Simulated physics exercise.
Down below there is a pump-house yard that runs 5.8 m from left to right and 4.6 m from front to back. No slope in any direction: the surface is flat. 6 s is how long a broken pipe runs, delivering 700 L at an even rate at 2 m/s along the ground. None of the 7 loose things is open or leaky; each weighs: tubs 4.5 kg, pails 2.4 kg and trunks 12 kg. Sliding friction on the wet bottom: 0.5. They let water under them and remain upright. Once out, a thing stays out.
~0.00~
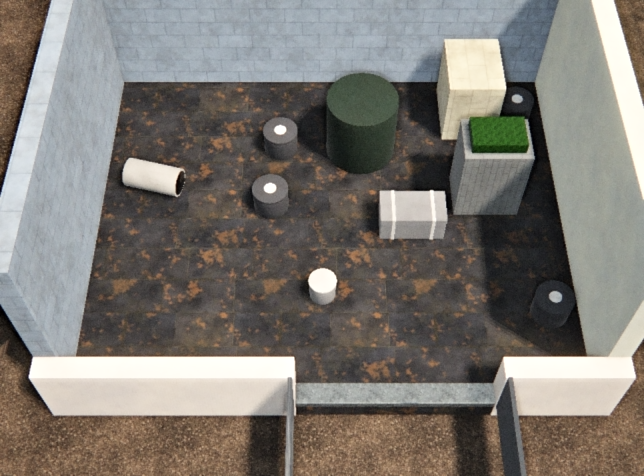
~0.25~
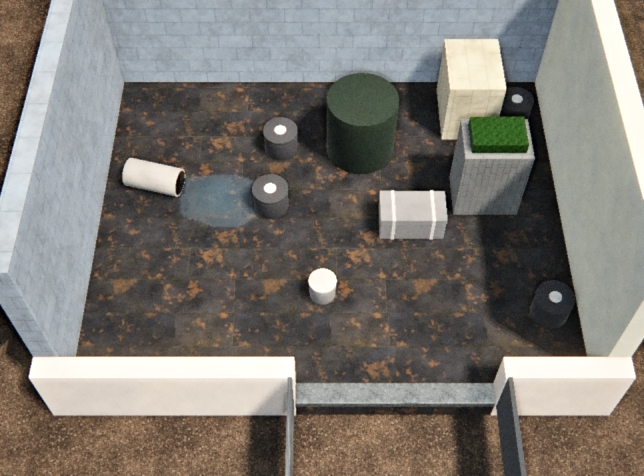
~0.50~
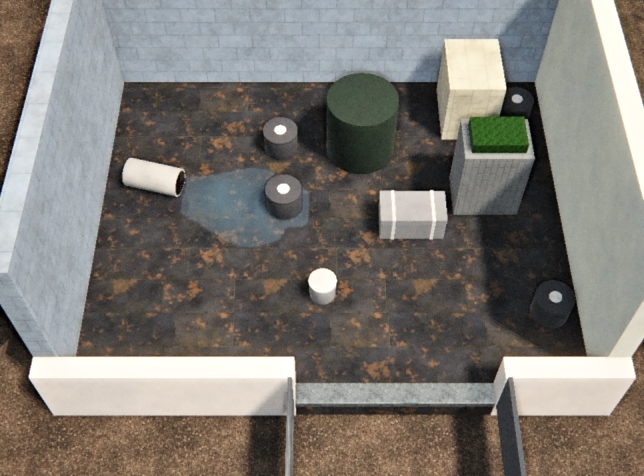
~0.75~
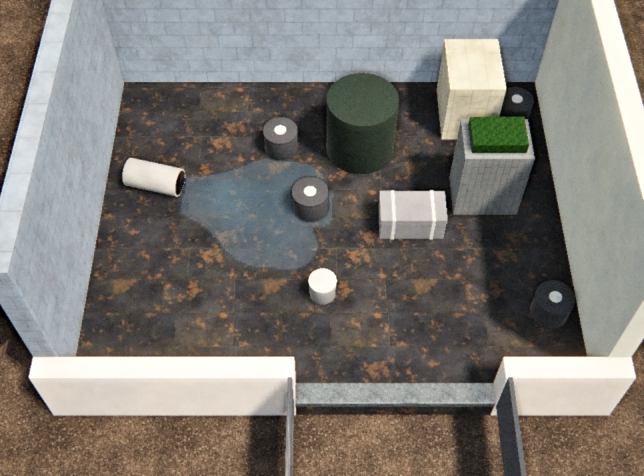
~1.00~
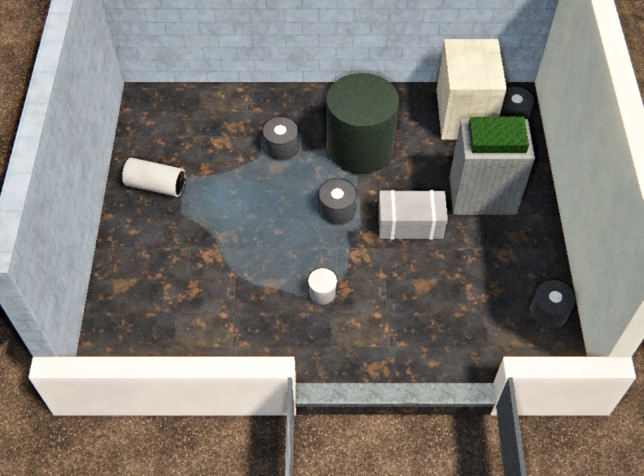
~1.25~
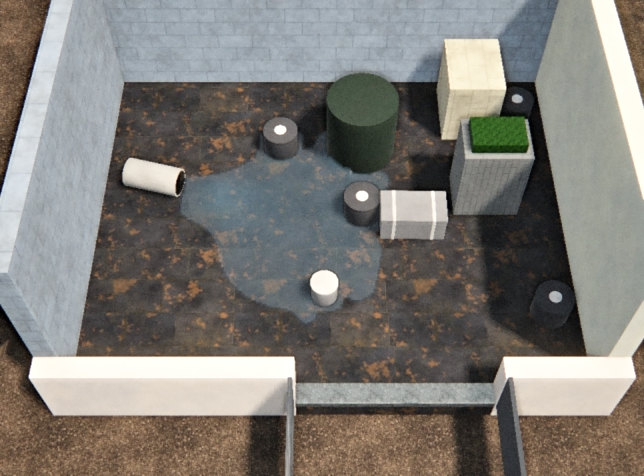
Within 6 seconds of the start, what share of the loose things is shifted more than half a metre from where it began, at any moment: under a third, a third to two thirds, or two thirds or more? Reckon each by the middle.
I'd say it meets one third but not two thirds.
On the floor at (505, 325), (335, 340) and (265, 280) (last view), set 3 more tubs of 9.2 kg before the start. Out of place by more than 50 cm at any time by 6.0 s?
First exceeds it, then stays within it, then stays within it.
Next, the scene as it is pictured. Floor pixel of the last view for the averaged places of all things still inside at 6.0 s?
They're centred close to (466, 255).
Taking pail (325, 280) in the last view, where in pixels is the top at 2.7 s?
Roughly (376, 340) in the same view.
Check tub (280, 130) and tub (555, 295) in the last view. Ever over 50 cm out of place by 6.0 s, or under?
Result, as listed: Below / below.
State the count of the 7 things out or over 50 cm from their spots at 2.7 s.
2.
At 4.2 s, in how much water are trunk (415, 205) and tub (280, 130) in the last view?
Close to 4 and 2 centimetres.
After 1.8 s 1 of 7 are over 50 cm from their spots; 1 afloat.
After 2.7 s 2 of 7 are over 50 cm from their spots; 1 afloat.
After 4.2 s 3 of 7 are over 50 cm from their spots; 1 afloat.
After 6.0 s 3 of 7 are over 50 cm from their spots, and 3 have been at some point; 3 afloat.
